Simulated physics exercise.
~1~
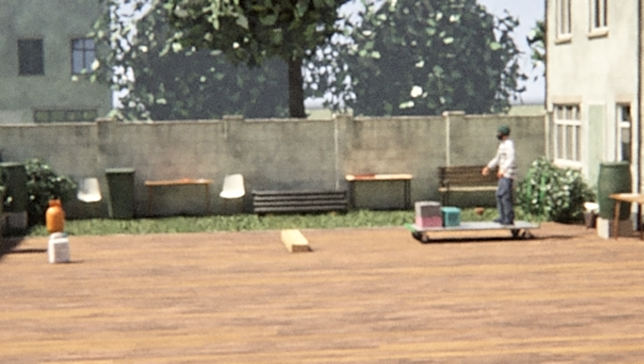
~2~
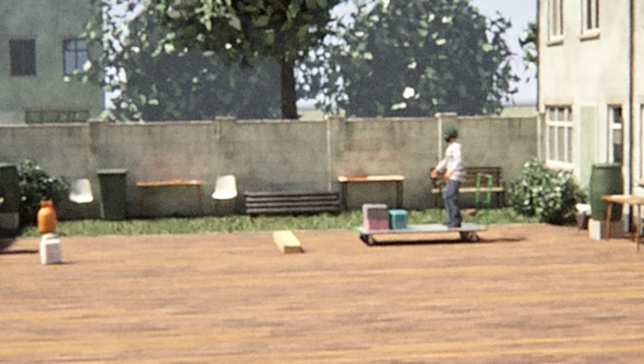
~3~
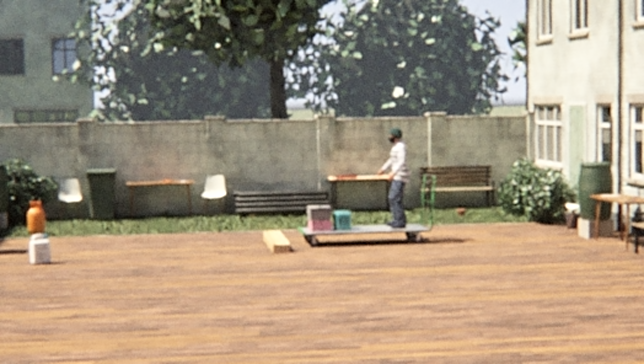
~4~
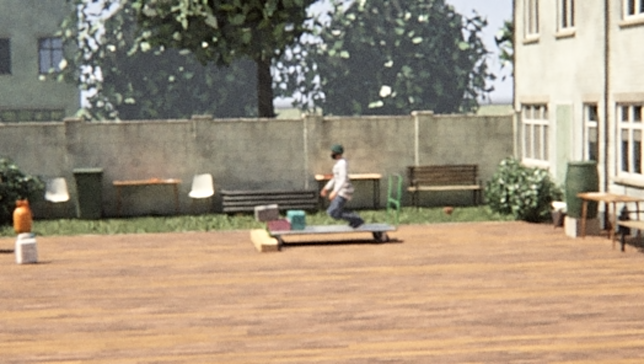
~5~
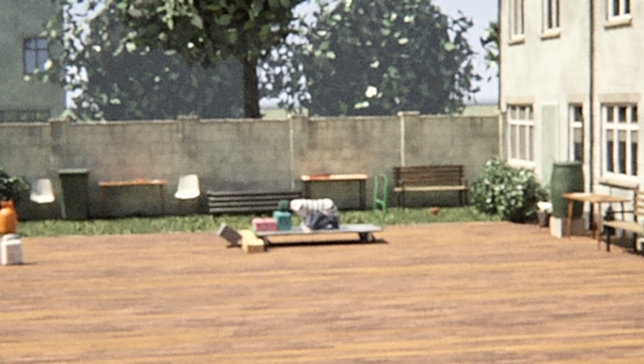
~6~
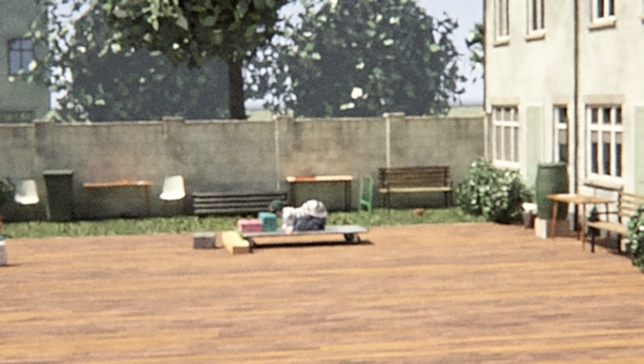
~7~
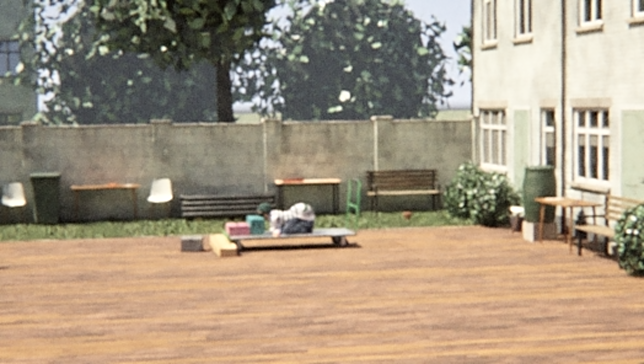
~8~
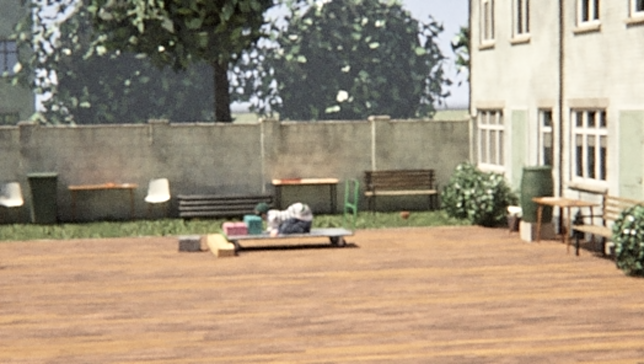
A person in a white top and dark trousers stands on a low flatbed trolley rolling left across a brown plank yard, seen from a distance, with a grey wall, benches and trees behind and a pale building at right. Grey, pink and teal boxes sit at the trolley's front, and a yellowish sill lies ahead. The trolley stops against the sill as the view pans right. The person's legs buckle and the grey box tumbles over the front. It comes to rest beyond the sill, while the pink and teal boxes and the crumpled person stay on the deck.
